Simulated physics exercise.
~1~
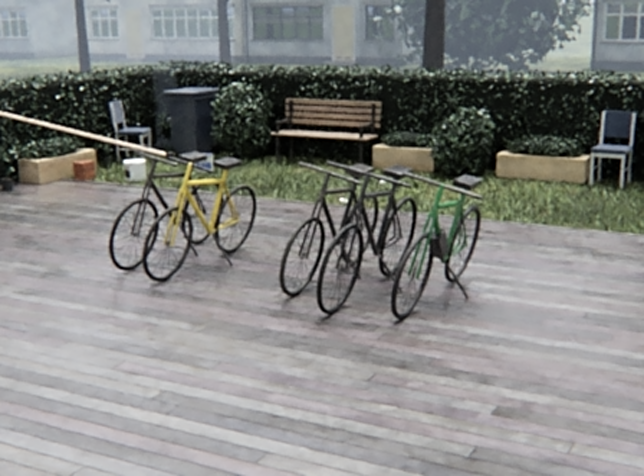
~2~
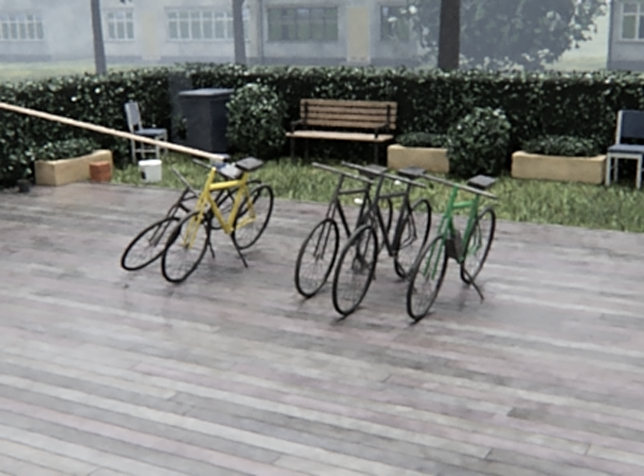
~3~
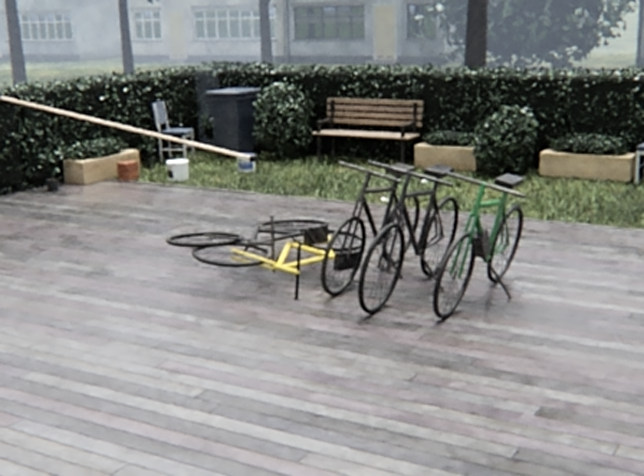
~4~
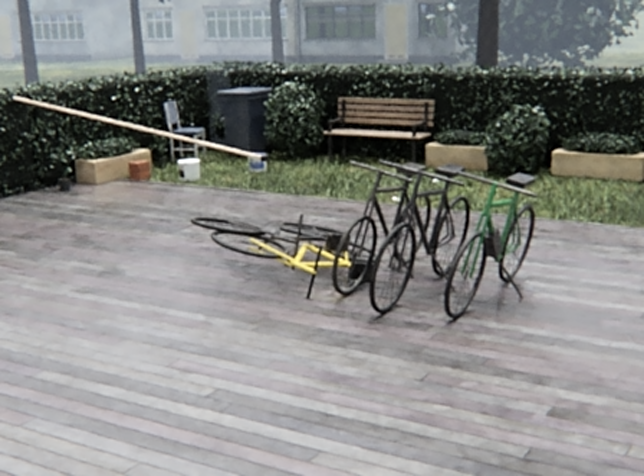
A long pale pole reaches in from the left over a wet-looking plank deck, seen from slightly above, where five bicycles stand in a row before a hedge and a wooden bench. A dark bicycle is at the left end beside a yellow one, with two more dark ones and a green one to the right. The pole pushes right and the dark end bicycle leans into the yellow one. Both topple to the right as the view drifts left. They end down on the planks beside the next dark bicycle, while the remaining three stay upright.
